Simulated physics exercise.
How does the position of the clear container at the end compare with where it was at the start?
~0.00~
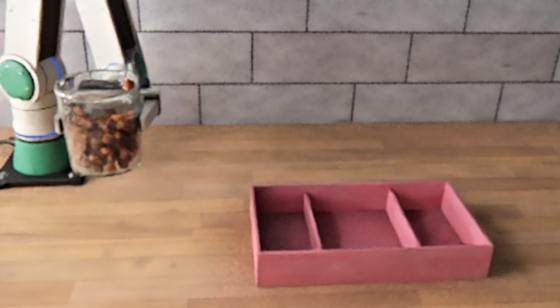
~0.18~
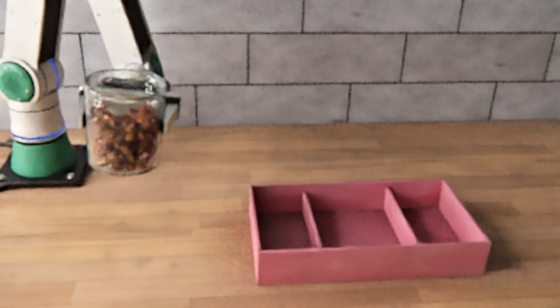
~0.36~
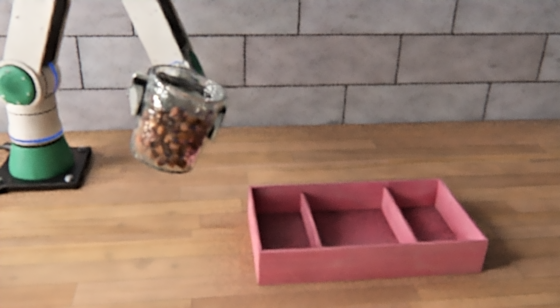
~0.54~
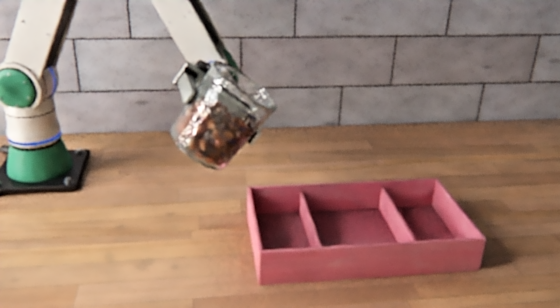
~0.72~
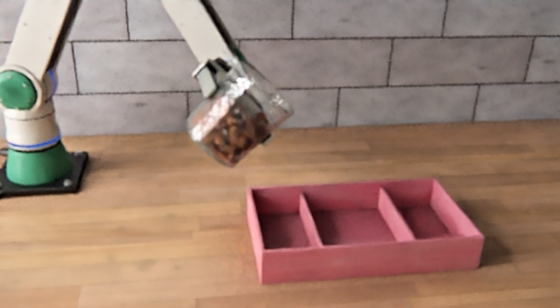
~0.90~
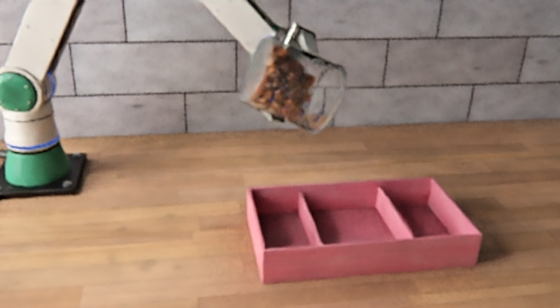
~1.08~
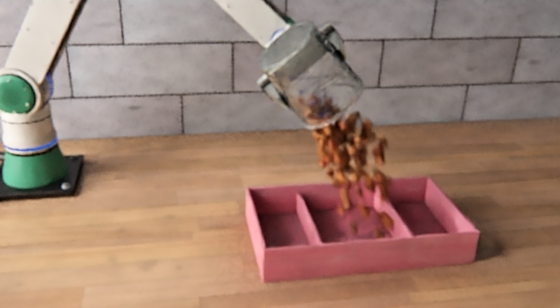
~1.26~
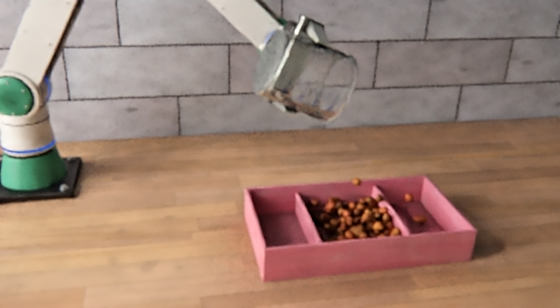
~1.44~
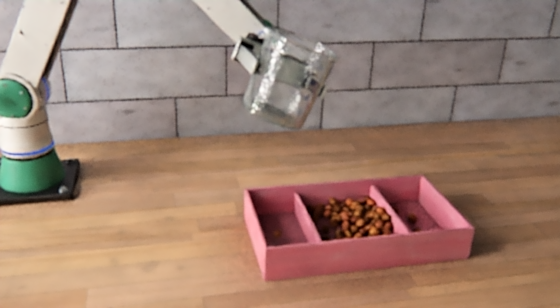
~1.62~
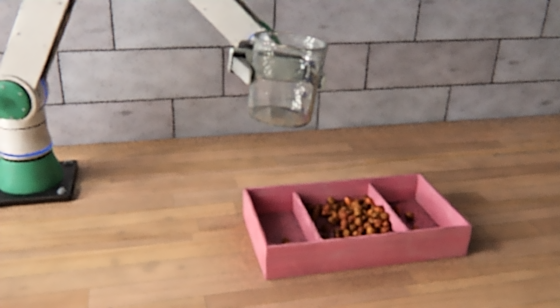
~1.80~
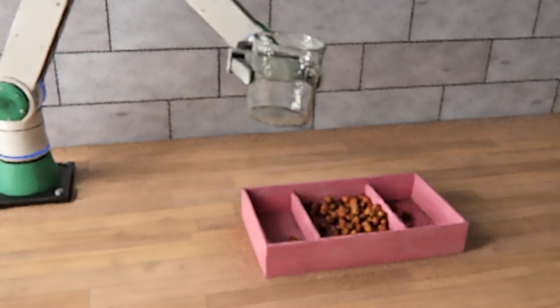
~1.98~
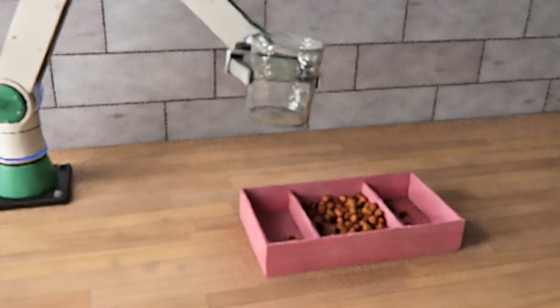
It started low on the left, close to the robot's base, and ended farther right and higher up, held in the air above the pink box.
